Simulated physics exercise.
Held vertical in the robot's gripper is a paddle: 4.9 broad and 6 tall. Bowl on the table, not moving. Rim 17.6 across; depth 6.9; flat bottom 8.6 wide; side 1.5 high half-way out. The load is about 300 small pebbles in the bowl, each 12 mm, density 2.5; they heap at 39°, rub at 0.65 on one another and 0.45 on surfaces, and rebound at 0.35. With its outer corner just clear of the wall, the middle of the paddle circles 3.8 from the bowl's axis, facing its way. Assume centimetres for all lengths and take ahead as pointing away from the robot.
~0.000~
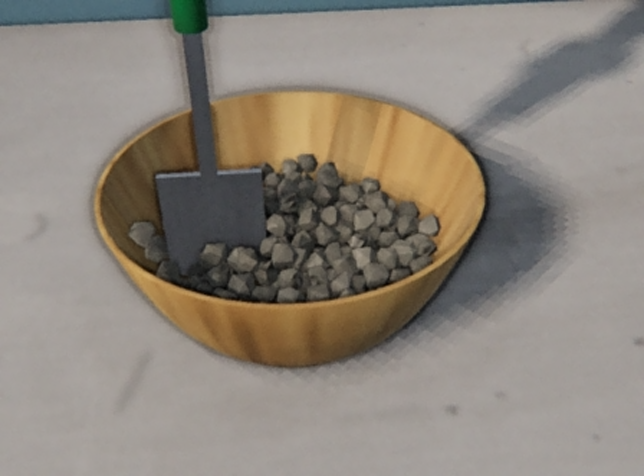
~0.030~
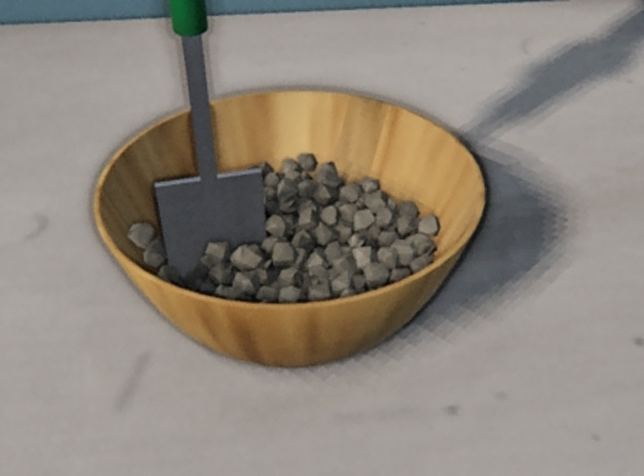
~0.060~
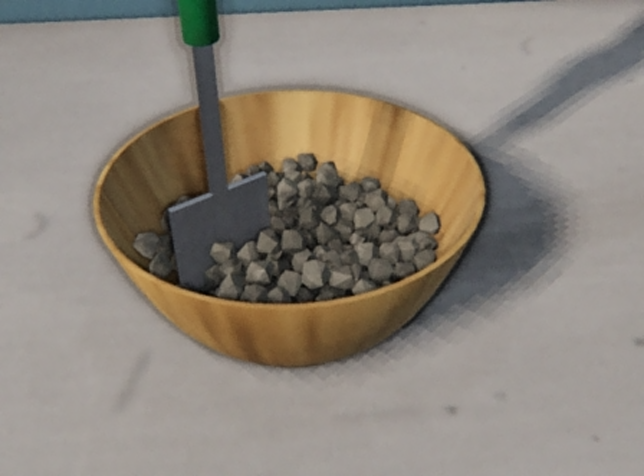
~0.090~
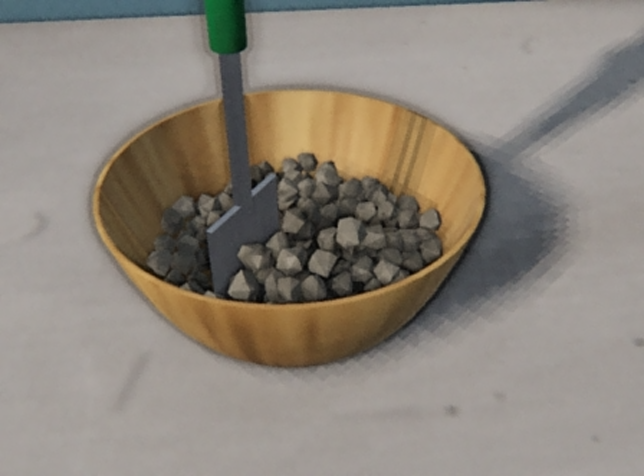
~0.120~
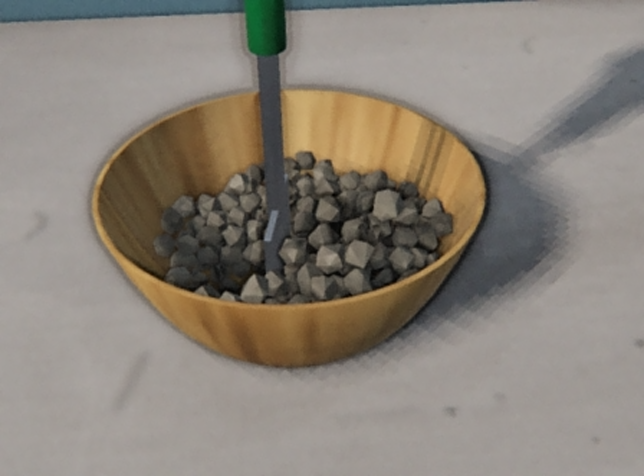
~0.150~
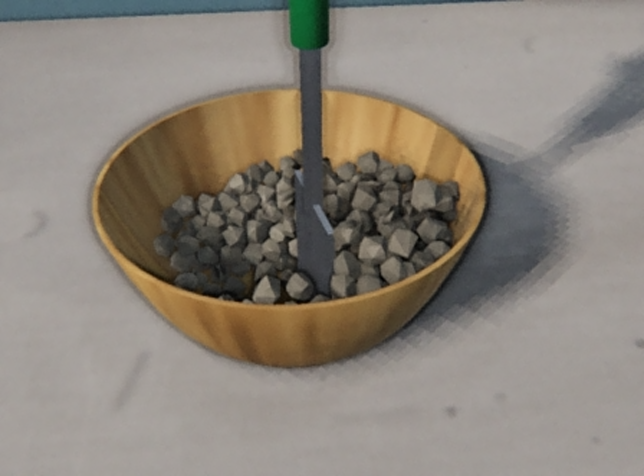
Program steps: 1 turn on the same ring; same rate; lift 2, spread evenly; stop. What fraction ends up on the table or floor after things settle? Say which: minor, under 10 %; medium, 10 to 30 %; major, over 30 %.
That would be a medium share.
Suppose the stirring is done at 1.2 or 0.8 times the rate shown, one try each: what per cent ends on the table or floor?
Roughly 25 and 15 per cent.
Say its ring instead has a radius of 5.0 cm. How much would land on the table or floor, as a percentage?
Close to 0 in a hundred then.
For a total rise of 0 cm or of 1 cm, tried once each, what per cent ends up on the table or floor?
Near 25 in a hundred, then near 20 in a hundred.
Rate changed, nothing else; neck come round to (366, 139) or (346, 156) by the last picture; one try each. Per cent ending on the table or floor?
So, roughly 30 percent the first time and 25 percent the second.
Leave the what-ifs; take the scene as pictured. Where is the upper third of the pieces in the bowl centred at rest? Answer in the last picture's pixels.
Close to (215, 259).
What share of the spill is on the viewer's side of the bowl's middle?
I'd estimate some 30 per cent.
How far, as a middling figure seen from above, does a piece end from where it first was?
Around 7 cm.
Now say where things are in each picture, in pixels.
Paddle neck at (205, 145), 0° round; upper third of the load around (299, 227), from x 145 to 430, top at y 165; 303 in the bowl, in the first frame.
Paddle neck at (205, 149), 9° round; upper third of the load around (292, 235), from x 140 to 430, top at y 165, in the second frame.
Paddle neck at (216, 162), 32° round; upper third of the load around (291, 248), from x 150 to 430, top at y 160, in the third frame.
Paddle neck at (240, 172), 55° round; upper third of the load around (306, 249), from x 160 to 430, top at y 160, in the fourth frame.
Paddle neck at (275, 175), 79° round; upper third of the load around (339, 248), from x 165 to 445, top at y 160, in the fifth frame.
Paddle neck at (313, 170), 103° round; upper third of the load around (369, 230), from x 165 to 450, top at y 160; 303 in the bowl, in the sixth frame.
By 0.27 s, 199° round, highest piece 10 above the table; 287 in the bowl, 16 in flight or on the tool.
By 0.39 s, 296° round, highest piece 10 above the table; 262 in the bowl, 20 on the table or floor, 21 in flight or on the tool.
By 0.65 s, 0° round, highest piece 7 above the table; 244 in the bowl, 58 on the table or floor, 1 in flight or on the tool.
By 1.35 s, 0° round, highest piece 7 above the table; 244 in the bowl, 59 on the table or floor.
Final count, 244 in the bowl, 59 on the table or floor. That is 19 % on the table or floor.
